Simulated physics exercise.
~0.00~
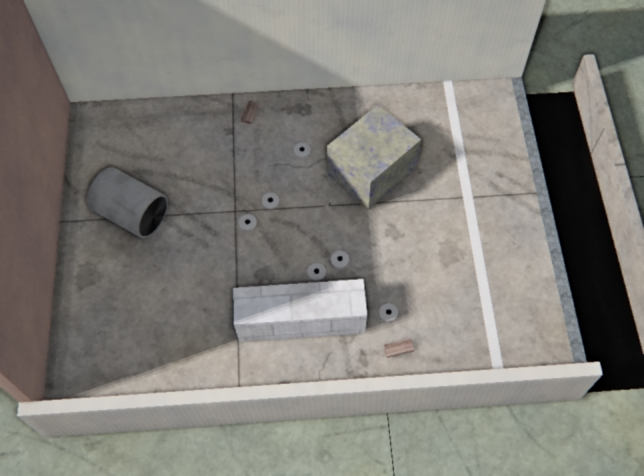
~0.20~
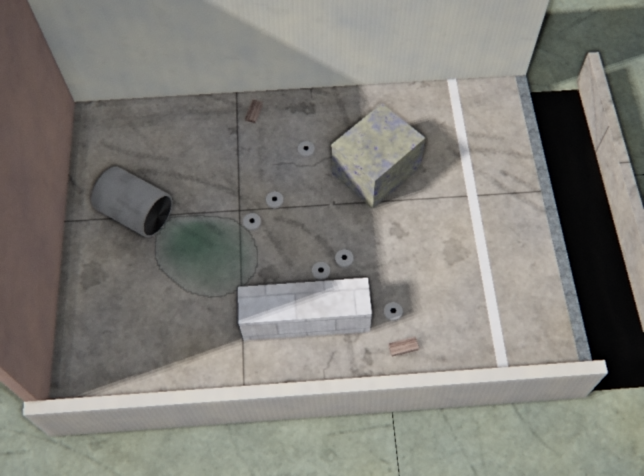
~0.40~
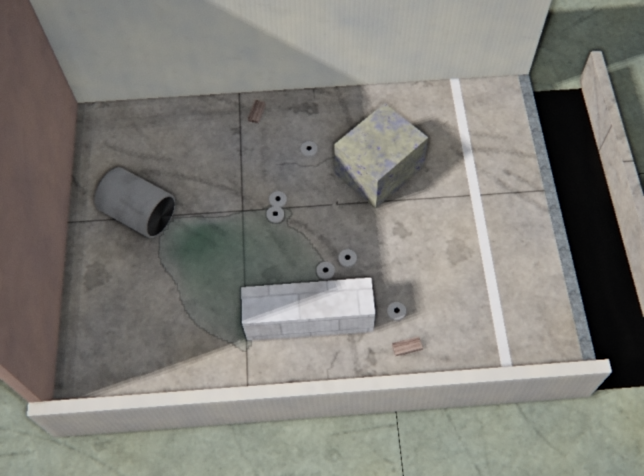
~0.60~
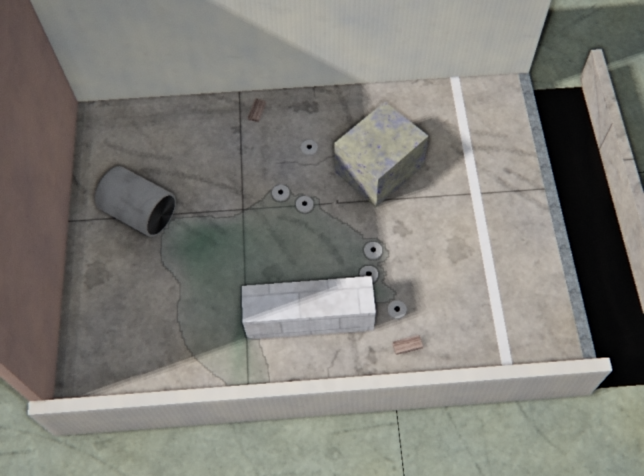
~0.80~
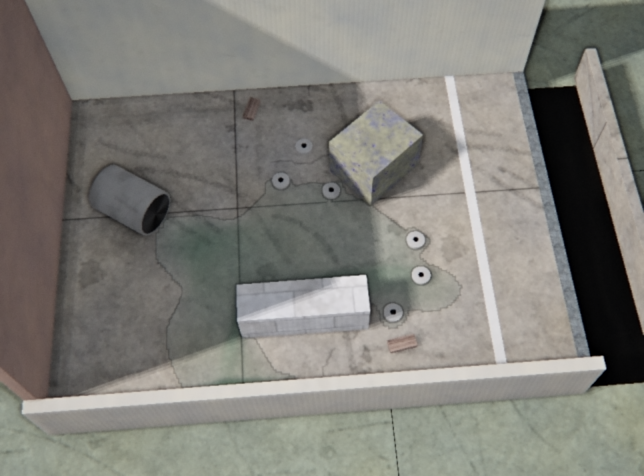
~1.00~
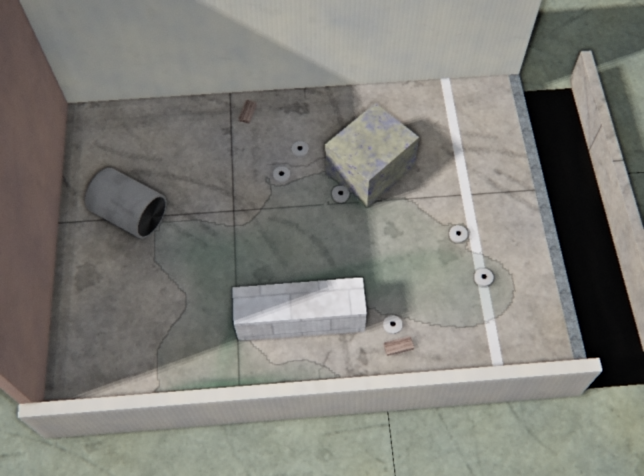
Greenish water spreads from the barrel across the floor, carrying several small round lids rightward.
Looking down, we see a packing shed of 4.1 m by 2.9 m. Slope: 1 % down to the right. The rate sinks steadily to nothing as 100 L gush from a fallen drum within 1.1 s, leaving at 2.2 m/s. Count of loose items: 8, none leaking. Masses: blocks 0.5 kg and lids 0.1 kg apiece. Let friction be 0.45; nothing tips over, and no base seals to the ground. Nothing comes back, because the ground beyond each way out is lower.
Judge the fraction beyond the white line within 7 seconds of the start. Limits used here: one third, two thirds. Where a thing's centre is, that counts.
My guess is the centre band.
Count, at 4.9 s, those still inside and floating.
Just then, the number is 0.
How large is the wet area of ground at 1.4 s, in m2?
I'd estimate close to 4.0 m2.
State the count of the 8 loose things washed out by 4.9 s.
By then 3.
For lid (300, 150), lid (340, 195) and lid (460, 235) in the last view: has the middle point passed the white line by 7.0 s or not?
Held back; crossed; crossed.
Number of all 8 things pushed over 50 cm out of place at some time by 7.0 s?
I count 4.
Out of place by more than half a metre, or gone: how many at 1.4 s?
The count is 3.
After 1.4 s 2 of 8 are over the mark; 1 afloat.
After 3.1 s 4 of 8 are over the mark; 1 afloat.
After 4.9 s 4 of 8 are over the mark; 0 afloat.
After 7.0 s 4 of 8 are over the mark; 0 afloat.
